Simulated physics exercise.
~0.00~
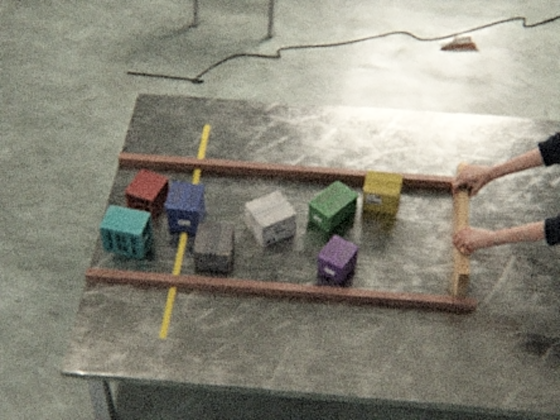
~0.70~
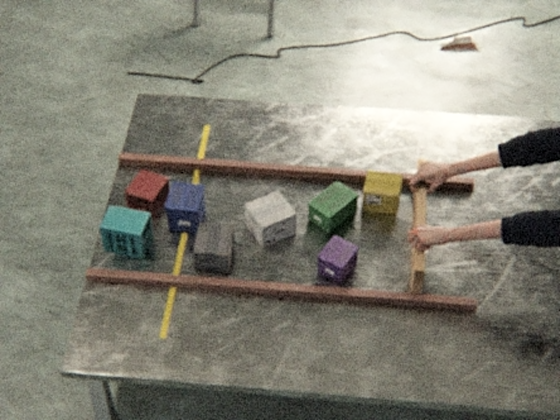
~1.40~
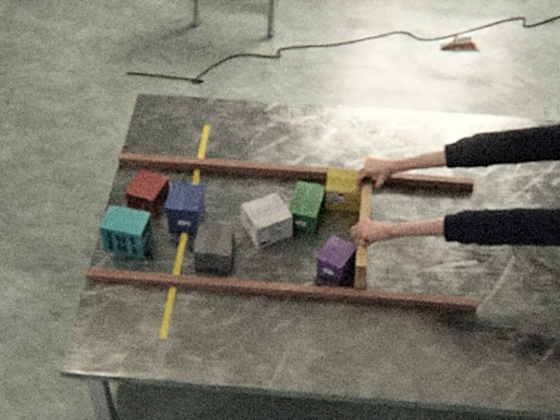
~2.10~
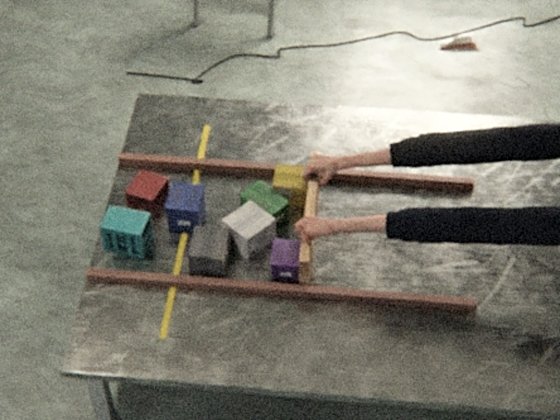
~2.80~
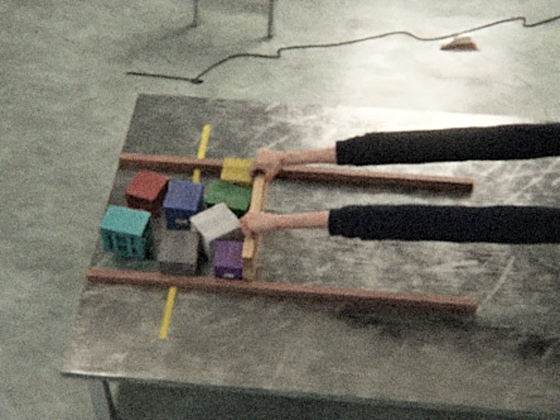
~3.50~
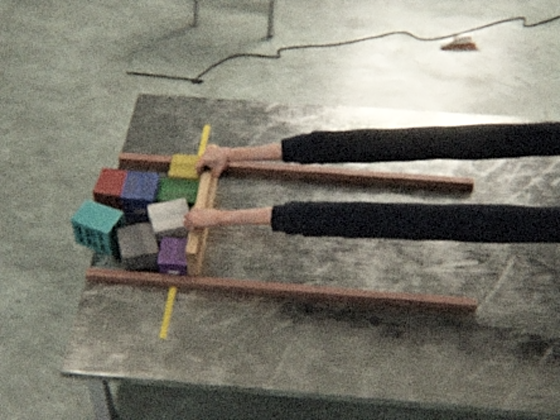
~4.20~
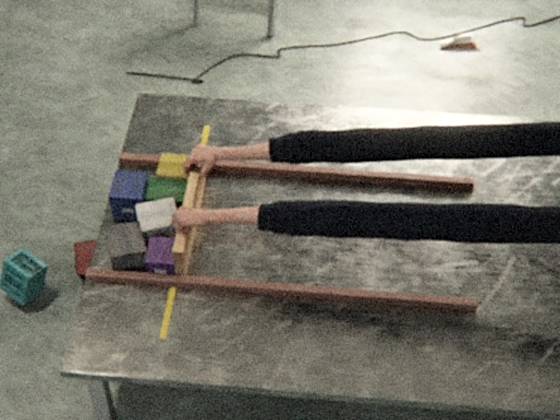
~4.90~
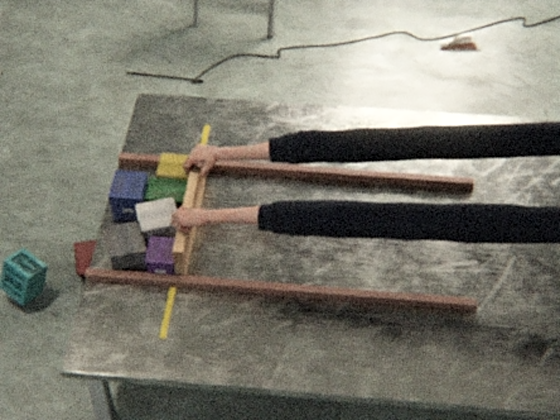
A person's two dark-sleeved arms reach in from the right, gripping an upright wooden plank between two reddish rails on a metal table, seen from above at an angle. Turquoise, red, blue and grey boxes sit toward the left edge, with white, green, purple and yellow ones nearer the plank and a yellow tape strip crossing the surface. The plank slides left, gathering the yellow, green and purple boxes, then the white. The packed cluster shifts toward the edge. The turquoise and red boxes drop off, and the plank stops by the tape with the others still aboard.
